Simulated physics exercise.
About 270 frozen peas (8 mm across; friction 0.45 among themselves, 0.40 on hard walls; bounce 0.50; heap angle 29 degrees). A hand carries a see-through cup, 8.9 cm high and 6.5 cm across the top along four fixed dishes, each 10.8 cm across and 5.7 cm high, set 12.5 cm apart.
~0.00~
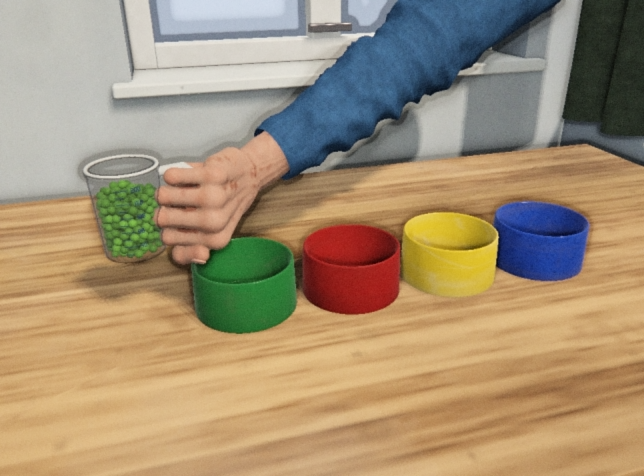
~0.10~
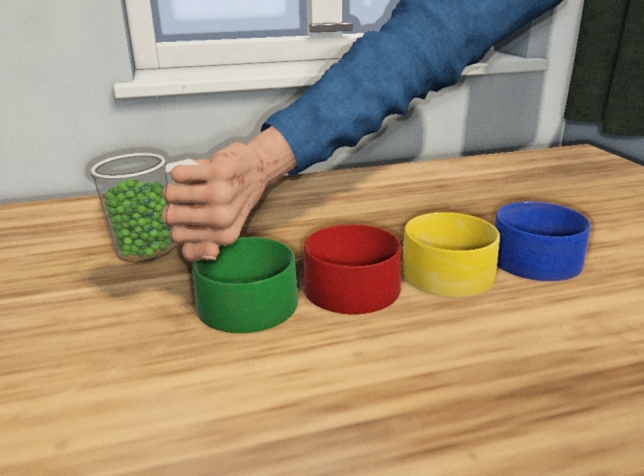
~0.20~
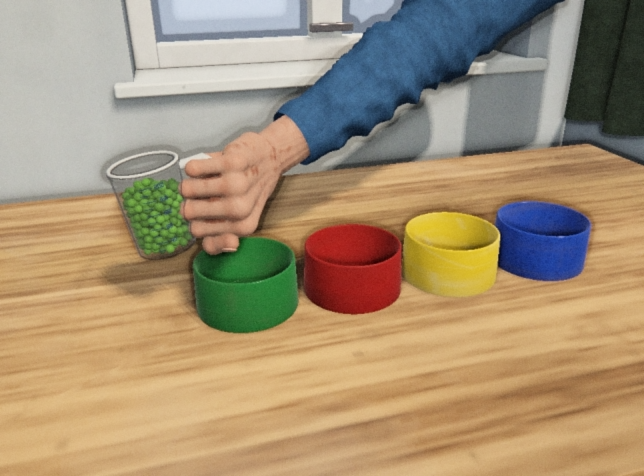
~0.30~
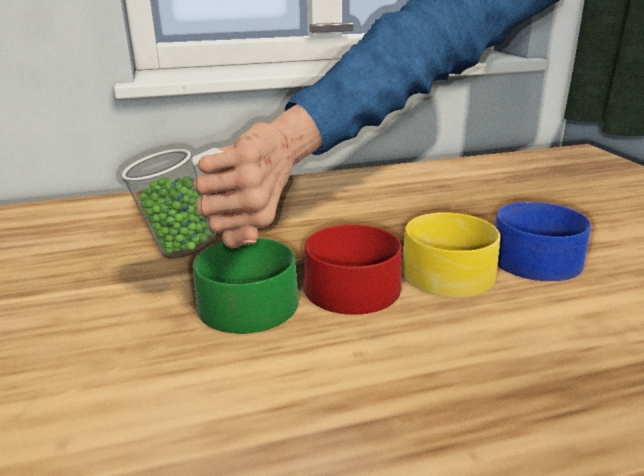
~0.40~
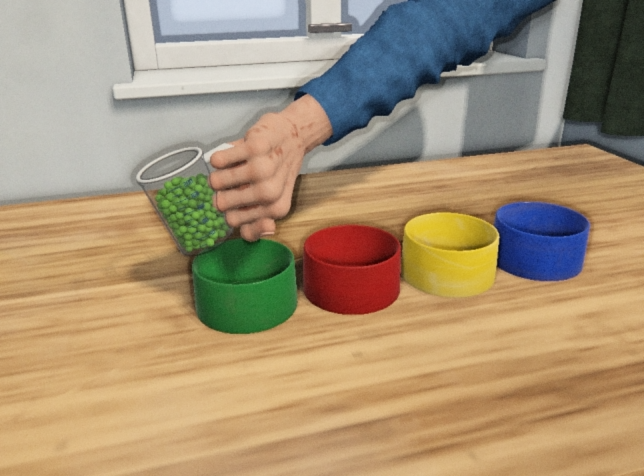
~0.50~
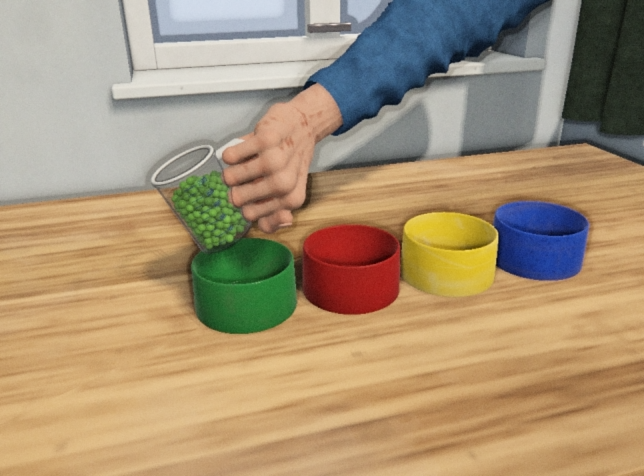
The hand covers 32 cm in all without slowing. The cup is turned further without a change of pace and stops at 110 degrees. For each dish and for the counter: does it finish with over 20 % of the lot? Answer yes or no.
Red: Yes, blue: No, green: No, yellow: No, counter: No.
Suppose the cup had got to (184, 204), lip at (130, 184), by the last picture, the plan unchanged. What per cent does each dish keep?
Red 80; blue 0; green 10; yellow 0.
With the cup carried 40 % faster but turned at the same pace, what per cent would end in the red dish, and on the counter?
In that case red 100, counter 0.
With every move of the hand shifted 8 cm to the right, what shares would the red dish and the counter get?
Then: Red 0, counter 0.
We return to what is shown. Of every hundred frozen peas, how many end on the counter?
Some 0 per cent.
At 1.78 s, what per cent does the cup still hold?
Some 100 per cent of the load.
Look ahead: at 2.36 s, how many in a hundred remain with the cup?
Roughly 40 per cent.
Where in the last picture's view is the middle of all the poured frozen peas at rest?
Around (357, 275).
After 1.27 s, tilt 64 degrees; cup holds 100 %.
After 1.78 s, tilt 91 degrees; cup holds 100 %.
Then, at 2.36 s, tilt 110 degrees; cup holds 40 %, red 60 %.
By 3.3 s all is still; red 100 %, blue 0 %, green 0 %, yellow 0 %, counter 0 %.
